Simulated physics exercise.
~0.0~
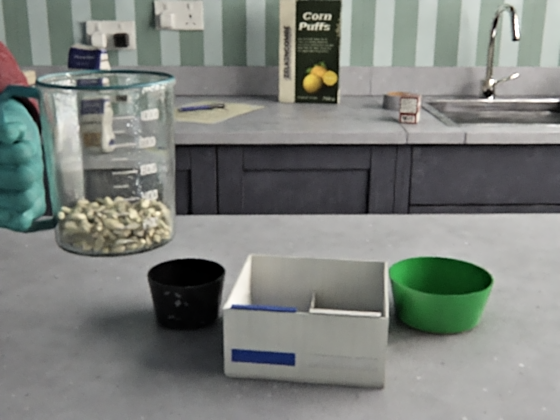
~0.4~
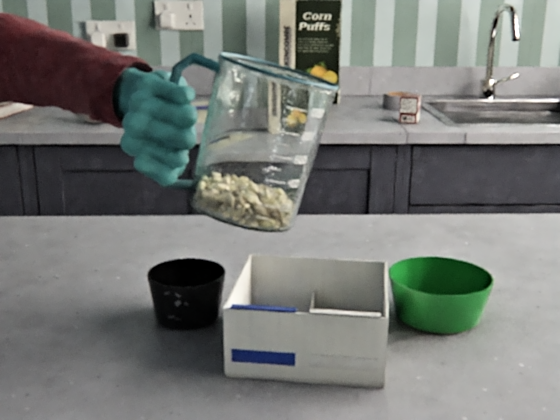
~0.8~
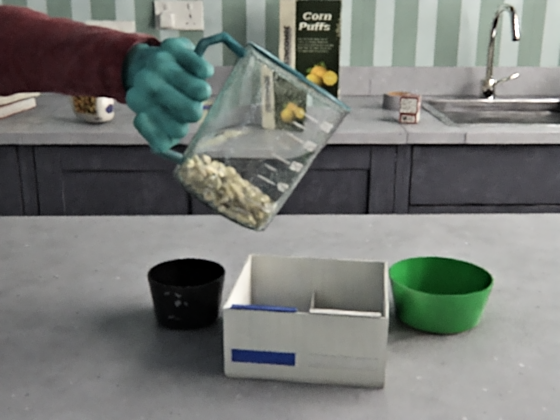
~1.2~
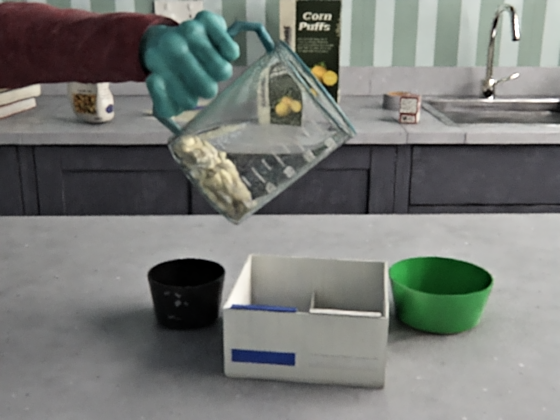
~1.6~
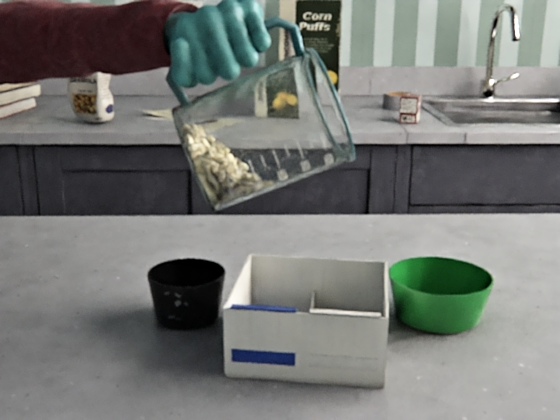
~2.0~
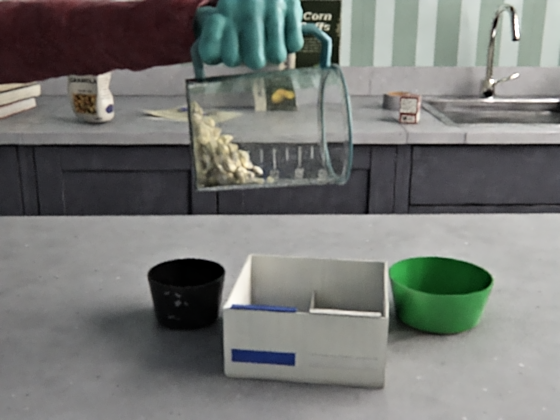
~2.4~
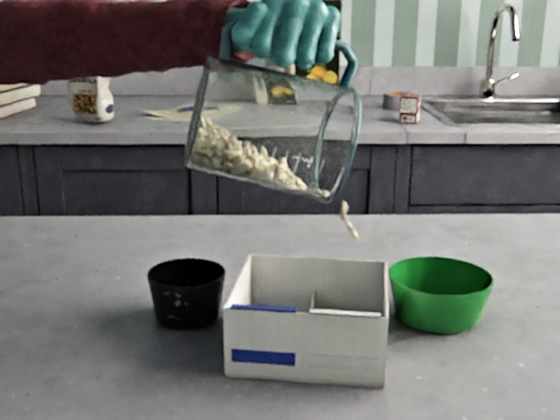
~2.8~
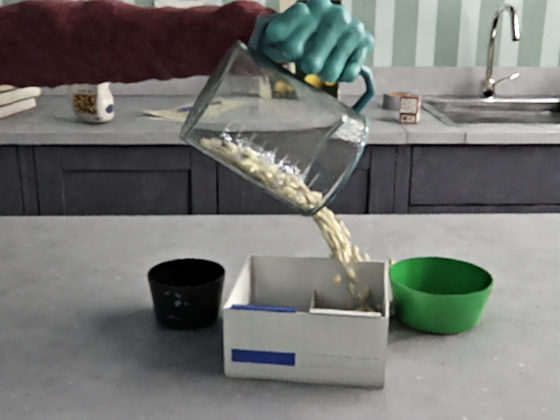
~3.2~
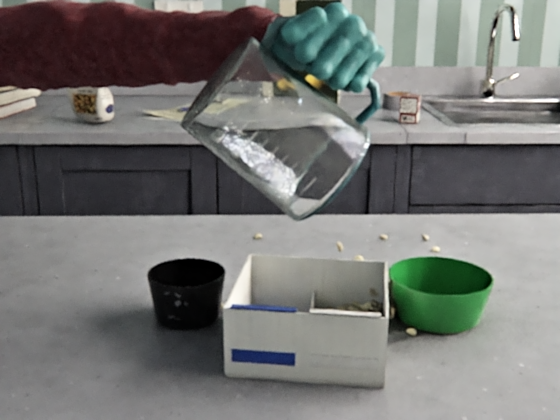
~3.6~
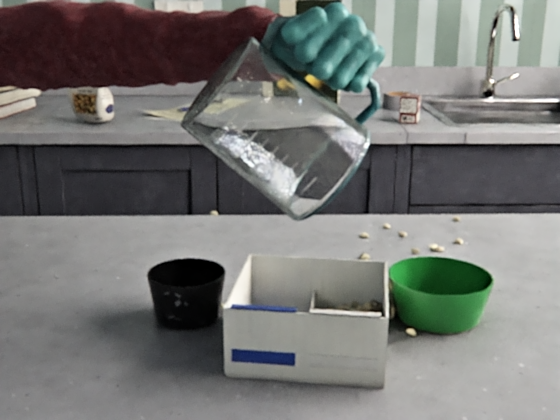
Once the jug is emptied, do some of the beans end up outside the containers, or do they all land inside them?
Some of the beans end up outside, scattered on the counter around the green dish and behind the tin. Others settle in the white section of the tin.
A clear jug of white beans, held by a teal-gloved hand, moves right and tips over a divided tin between a black dish and a green dish. The beans pour out, some landing in the tin's right-hand white section and others scattering on the counter, leaving the jug empty.
